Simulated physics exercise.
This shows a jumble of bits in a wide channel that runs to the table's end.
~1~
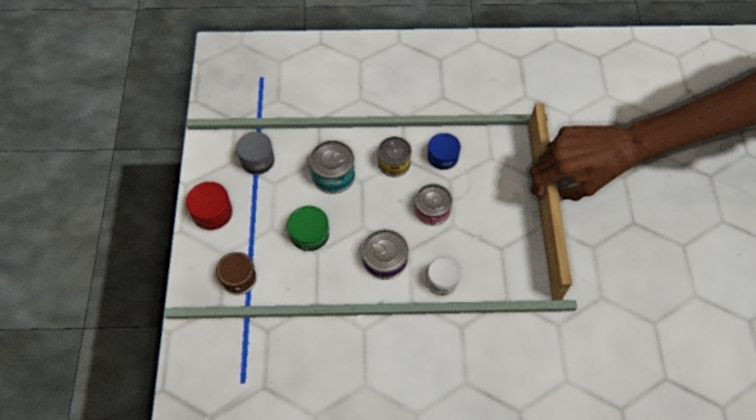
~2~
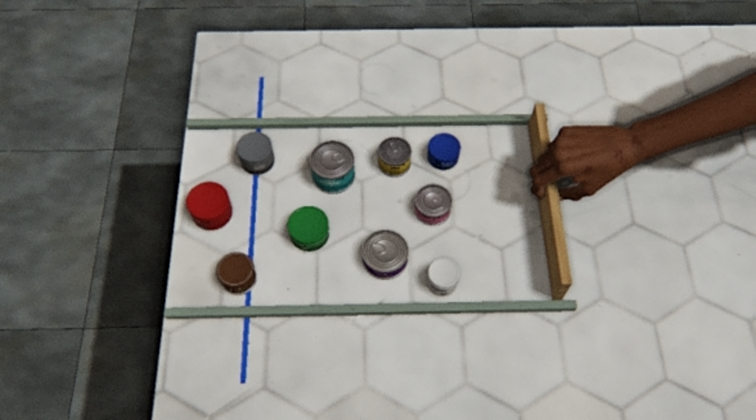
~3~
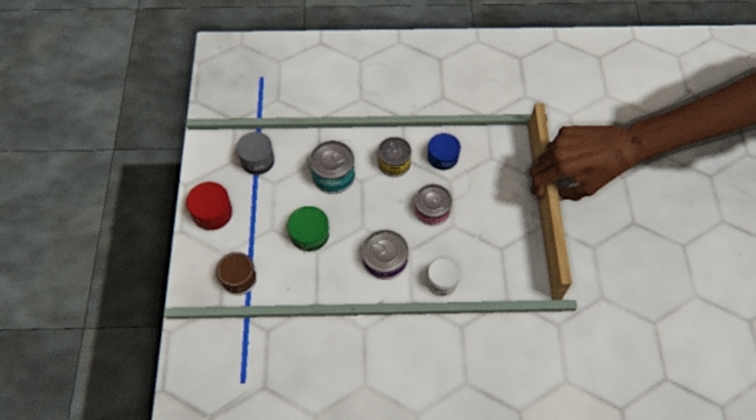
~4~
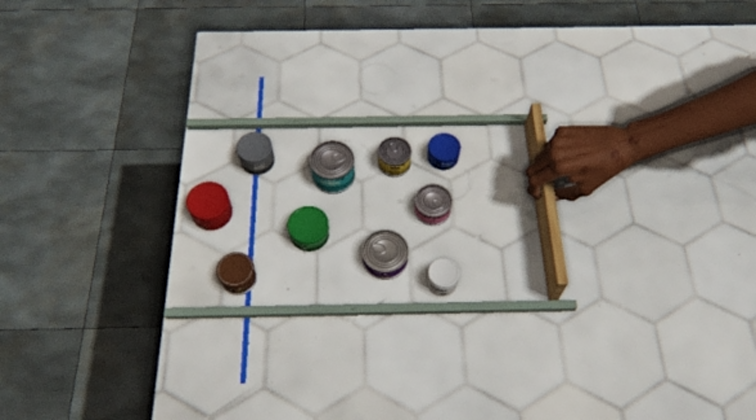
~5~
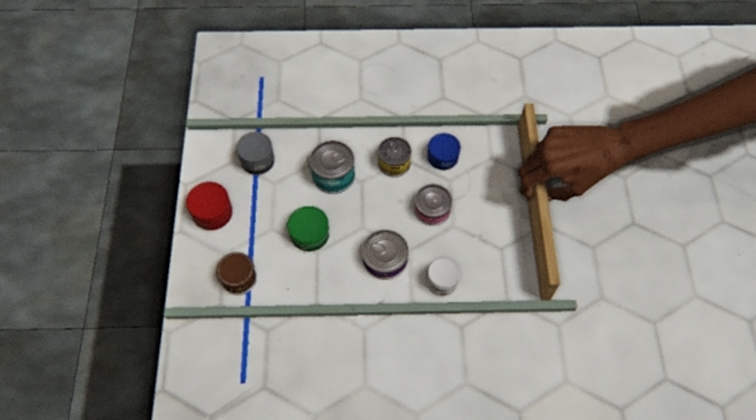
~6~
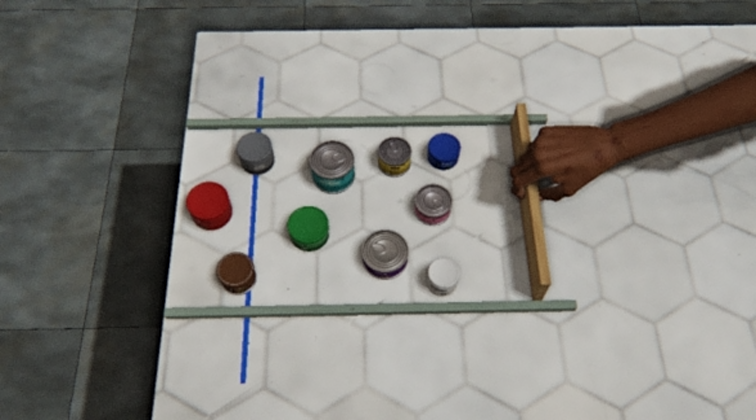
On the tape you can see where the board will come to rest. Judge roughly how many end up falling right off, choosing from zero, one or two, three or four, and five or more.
It is one or two.
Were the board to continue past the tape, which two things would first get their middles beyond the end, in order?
Order, earliest first: Red tub, then grey tub.
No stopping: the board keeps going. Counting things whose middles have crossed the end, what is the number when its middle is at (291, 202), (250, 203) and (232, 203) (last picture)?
Respectively 0, 2 and 2.
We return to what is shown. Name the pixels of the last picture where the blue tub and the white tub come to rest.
In the last picture, roughly (241, 137) and (232, 291).
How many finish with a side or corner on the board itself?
The count in contact is 4.
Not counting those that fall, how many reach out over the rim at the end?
0 in all.
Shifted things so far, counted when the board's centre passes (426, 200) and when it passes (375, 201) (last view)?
The first number is 4, the next one 6.
A little later, none off yet; red tub at rest near (210, 207); brown tin at rest near (237, 274); grey tub at rest near (256, 154).
When it is over, the number that fall off is one or two; down, grey tub and red tub.
